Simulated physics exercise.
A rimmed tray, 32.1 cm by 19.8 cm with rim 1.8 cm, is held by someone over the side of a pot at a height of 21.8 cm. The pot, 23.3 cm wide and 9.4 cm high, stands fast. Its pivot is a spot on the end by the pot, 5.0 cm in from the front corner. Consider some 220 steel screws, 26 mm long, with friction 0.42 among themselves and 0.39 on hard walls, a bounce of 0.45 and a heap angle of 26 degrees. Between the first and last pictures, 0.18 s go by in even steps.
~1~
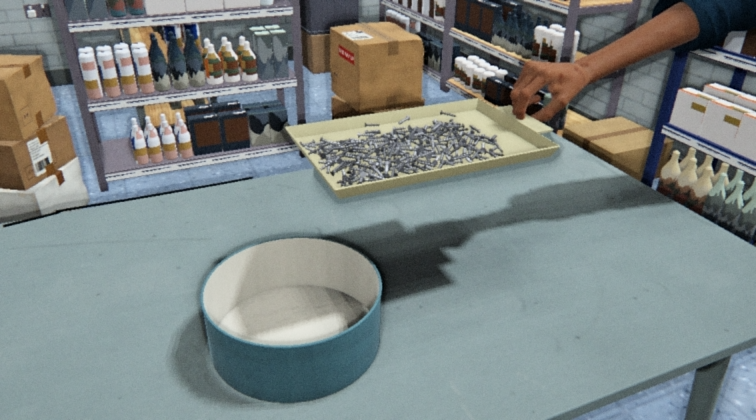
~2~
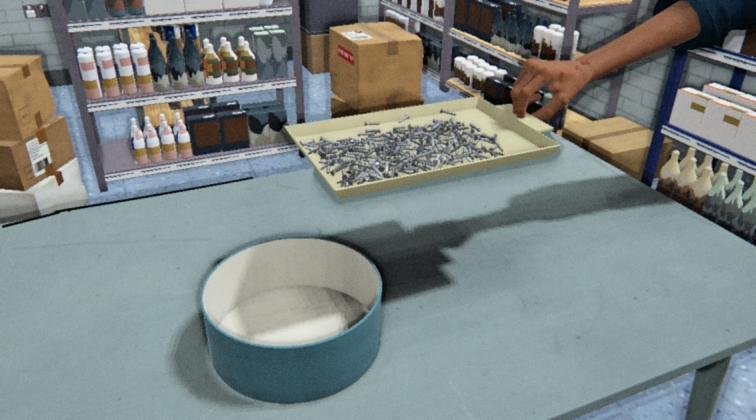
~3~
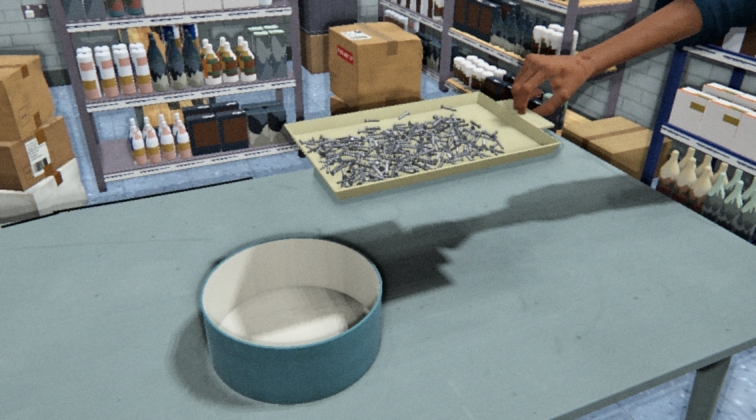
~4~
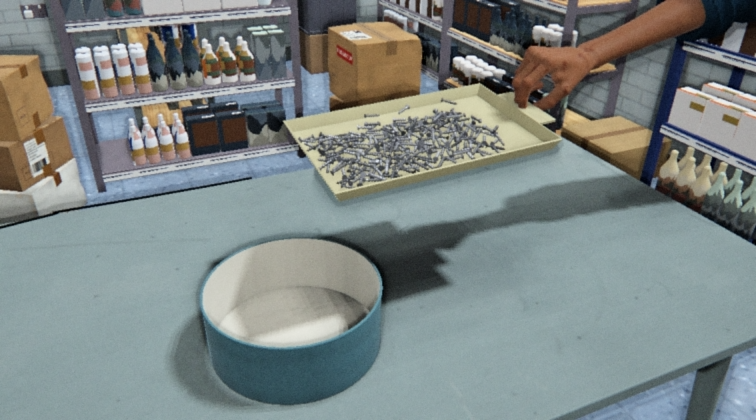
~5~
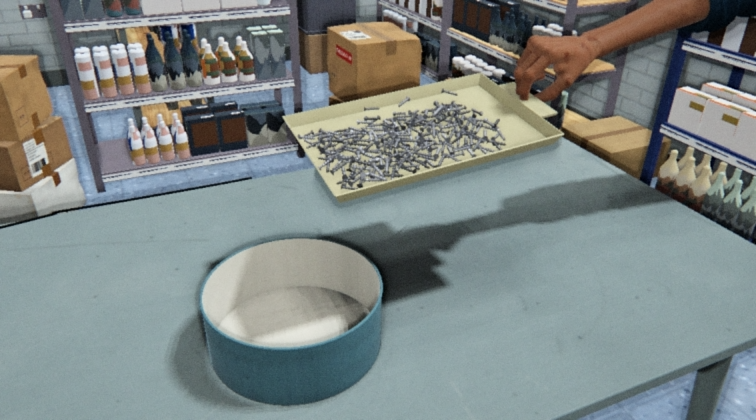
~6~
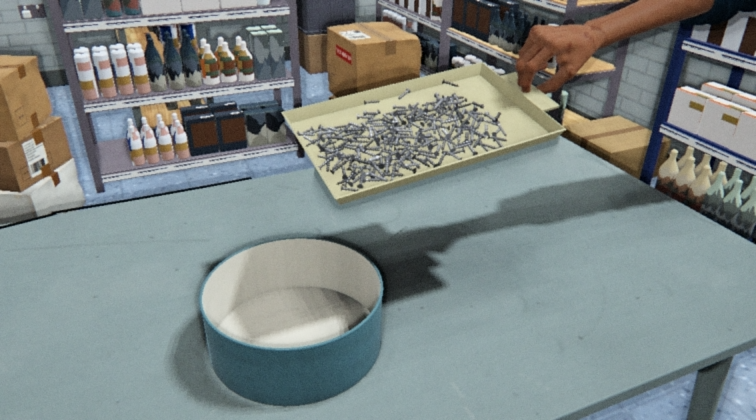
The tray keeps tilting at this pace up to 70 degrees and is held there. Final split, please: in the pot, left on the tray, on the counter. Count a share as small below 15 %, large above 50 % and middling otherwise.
Pot: Large. Tray: Small. Counter: Middling.
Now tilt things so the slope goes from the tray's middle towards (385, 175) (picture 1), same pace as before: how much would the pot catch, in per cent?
Something like 95 in a hundred.
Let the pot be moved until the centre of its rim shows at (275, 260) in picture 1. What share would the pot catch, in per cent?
It would come to around 30 percent.
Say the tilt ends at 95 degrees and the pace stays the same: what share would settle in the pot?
I'd say close to 80 percent.
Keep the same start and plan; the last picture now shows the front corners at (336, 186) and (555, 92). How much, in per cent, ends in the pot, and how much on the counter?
Pot 60; counter 40.
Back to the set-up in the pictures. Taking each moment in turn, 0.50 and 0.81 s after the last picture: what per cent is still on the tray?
90 then 10.
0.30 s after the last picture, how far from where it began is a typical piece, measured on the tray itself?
3 cm.
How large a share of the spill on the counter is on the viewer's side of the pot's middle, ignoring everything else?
Estimate: Close to 100 per cent of the pieces.
Then, 0.30 s after the last picture, tilt 41 degrees; the tray holds 100 %, the pot 0 %.
Then, 0.50 s after the last picture, tilt 60 degrees; the tray holds 90 %, the pot 0 %.
Then, 0.81 s after the last picture, tilt 70 degrees; the tray holds 10 %, the pot 50 %.
In the end, pot 75 %, tray 0 %, counter 25 %.
